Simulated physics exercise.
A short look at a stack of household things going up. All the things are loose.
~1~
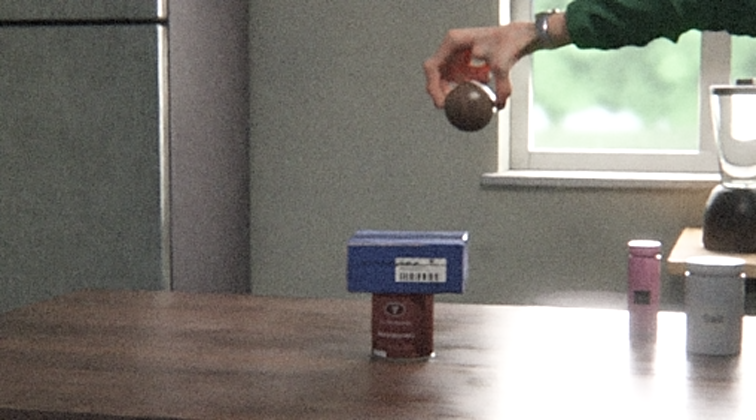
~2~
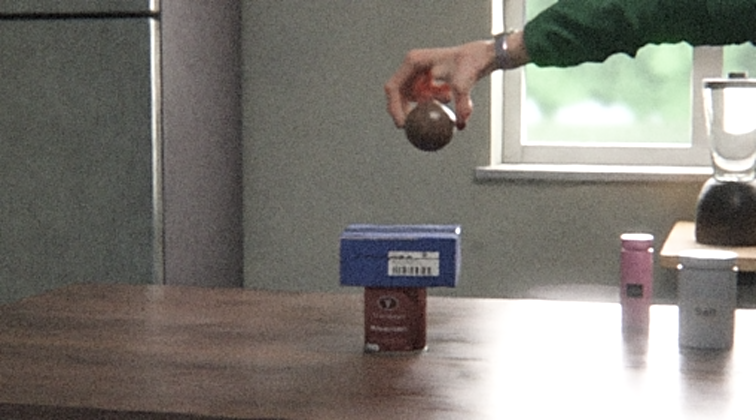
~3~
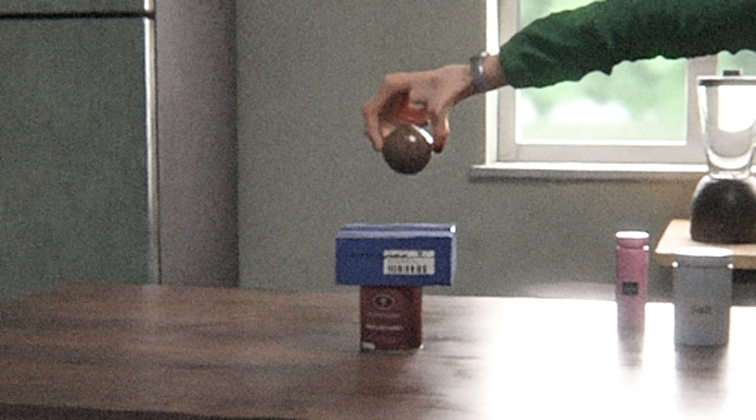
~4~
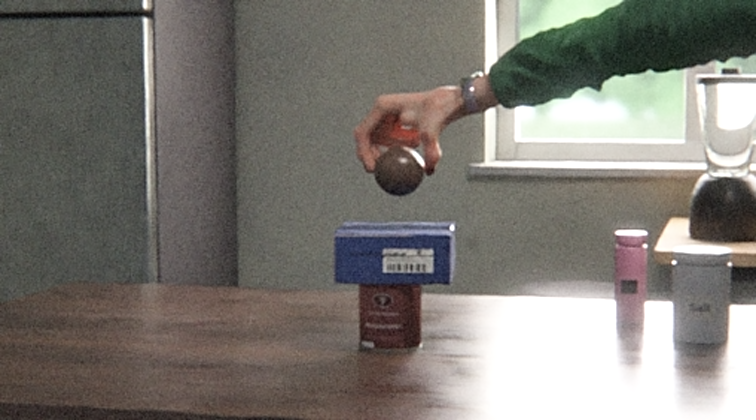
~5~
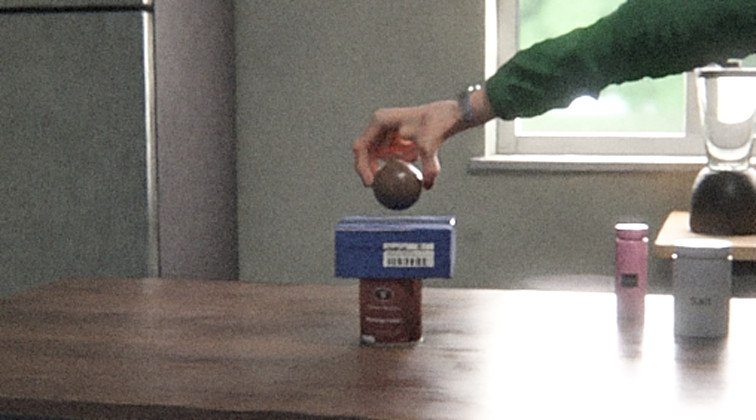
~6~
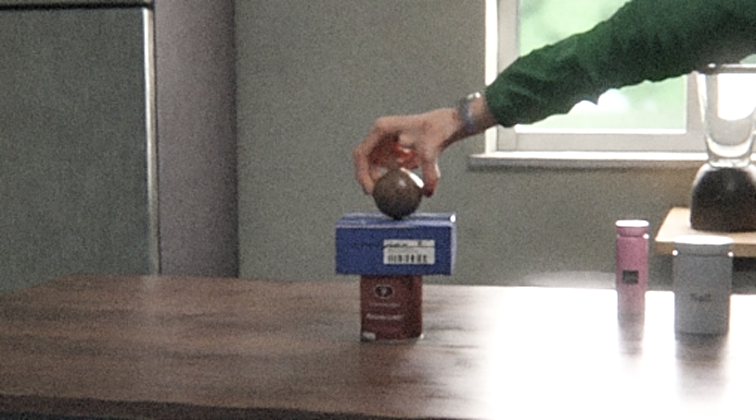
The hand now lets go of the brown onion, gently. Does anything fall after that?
In the end the pile holds.
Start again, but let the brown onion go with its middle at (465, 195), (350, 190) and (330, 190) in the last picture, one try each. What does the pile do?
First try: It comes apart; second try: It keeps its balance; third try: It loses its balance.
Then, 0.30 s later than the last frame, all is still.
Then, 0.70 s later than the last frame, brown onion resting near (398, 194).
When it is over, all 5 as before. End places, in pixels of the last picture, brown onion near (398, 194). The pile keeps its balance.
